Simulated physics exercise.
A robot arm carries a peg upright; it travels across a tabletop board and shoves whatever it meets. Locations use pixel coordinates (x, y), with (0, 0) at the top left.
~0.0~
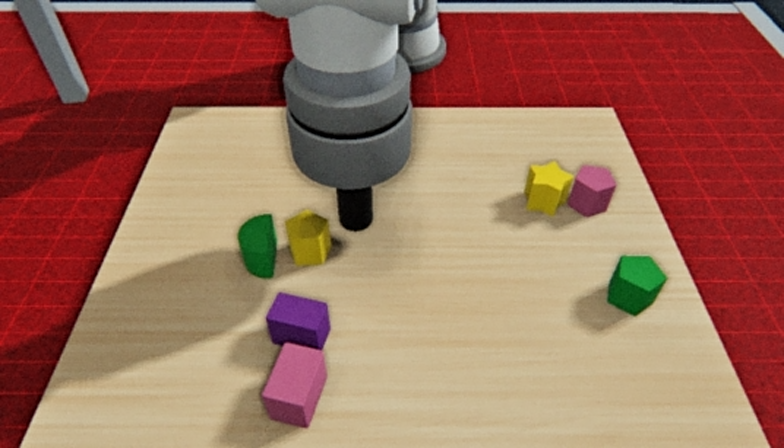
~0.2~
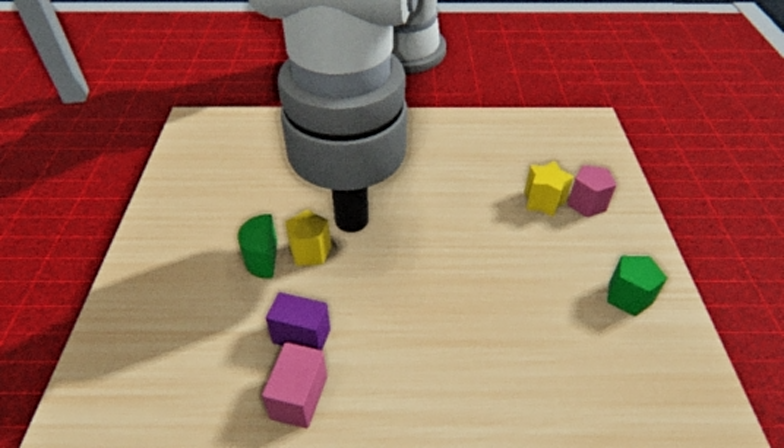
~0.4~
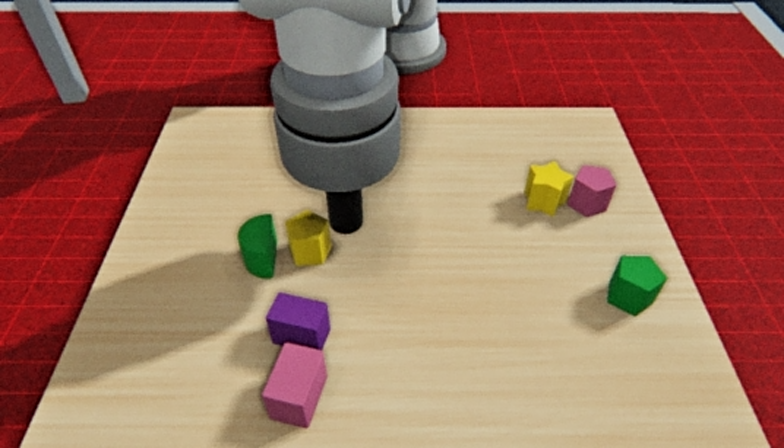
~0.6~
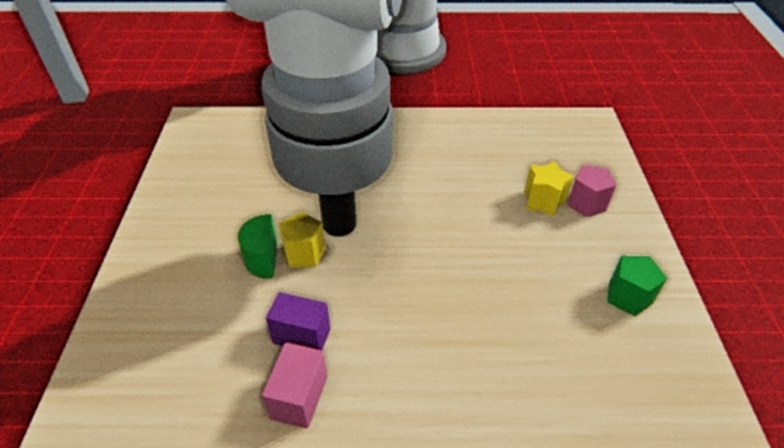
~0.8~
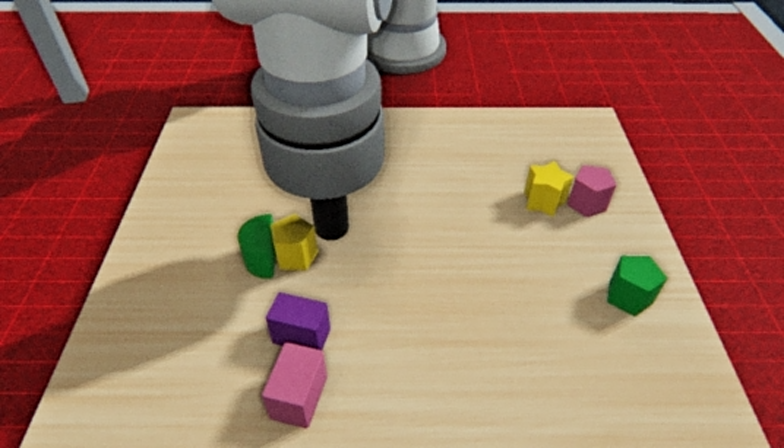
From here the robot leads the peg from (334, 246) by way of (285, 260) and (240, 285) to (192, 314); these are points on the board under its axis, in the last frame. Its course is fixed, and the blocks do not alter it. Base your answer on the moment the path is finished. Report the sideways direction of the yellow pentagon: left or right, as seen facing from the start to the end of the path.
Taking start-to-end as forward, the block's sideways shift goes to the right.
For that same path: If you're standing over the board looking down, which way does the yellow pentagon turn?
The twist is clockwise.
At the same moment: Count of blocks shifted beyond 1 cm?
It displaces two.
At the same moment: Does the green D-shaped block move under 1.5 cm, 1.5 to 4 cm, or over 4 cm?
Band: Over 4 cm.
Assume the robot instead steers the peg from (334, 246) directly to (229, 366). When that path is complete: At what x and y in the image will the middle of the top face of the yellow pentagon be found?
Top centre: (252, 257).
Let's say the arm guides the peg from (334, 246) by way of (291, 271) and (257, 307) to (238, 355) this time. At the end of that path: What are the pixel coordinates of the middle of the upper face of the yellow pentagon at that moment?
It should be at about (224, 258).
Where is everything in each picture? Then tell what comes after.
Tip of the peg at (356, 221), middles of tops, green D-shaped block at (256, 233), yellow pentagon at (306, 225), purple oblong block at (297, 310), in the first frame.
Peg at (352, 222), nothing pushed, in the second frame.
Peg at (346, 224), nothing pushed, in the third frame.
Peg at (340, 226), yellow pentagon at (300, 227), in the fourth frame.
Peg at (332, 230), green D-shaped block at (256, 233), yellow pentagon at (291, 230), purple oblong block at (297, 310), in the fifth frame.
What follows on the original path. One third of the way, peg at (282, 243); green D-shaped block at (213, 238), turned 15° clockwise; yellow pentagon at (243, 246), turned 30° clockwise.
Two thirds of the way, peg at (234, 269); green D-shaped block at (177, 241), turned 50° clockwise; yellow pentagon at (189, 262), turned 65° clockwise.
At the end, peg at (185, 299); green D-shaped block at (172, 241), turned 70° clockwise; yellow pentagon at (150, 273), turned 90° clockwise; purple oblong block unmoved.
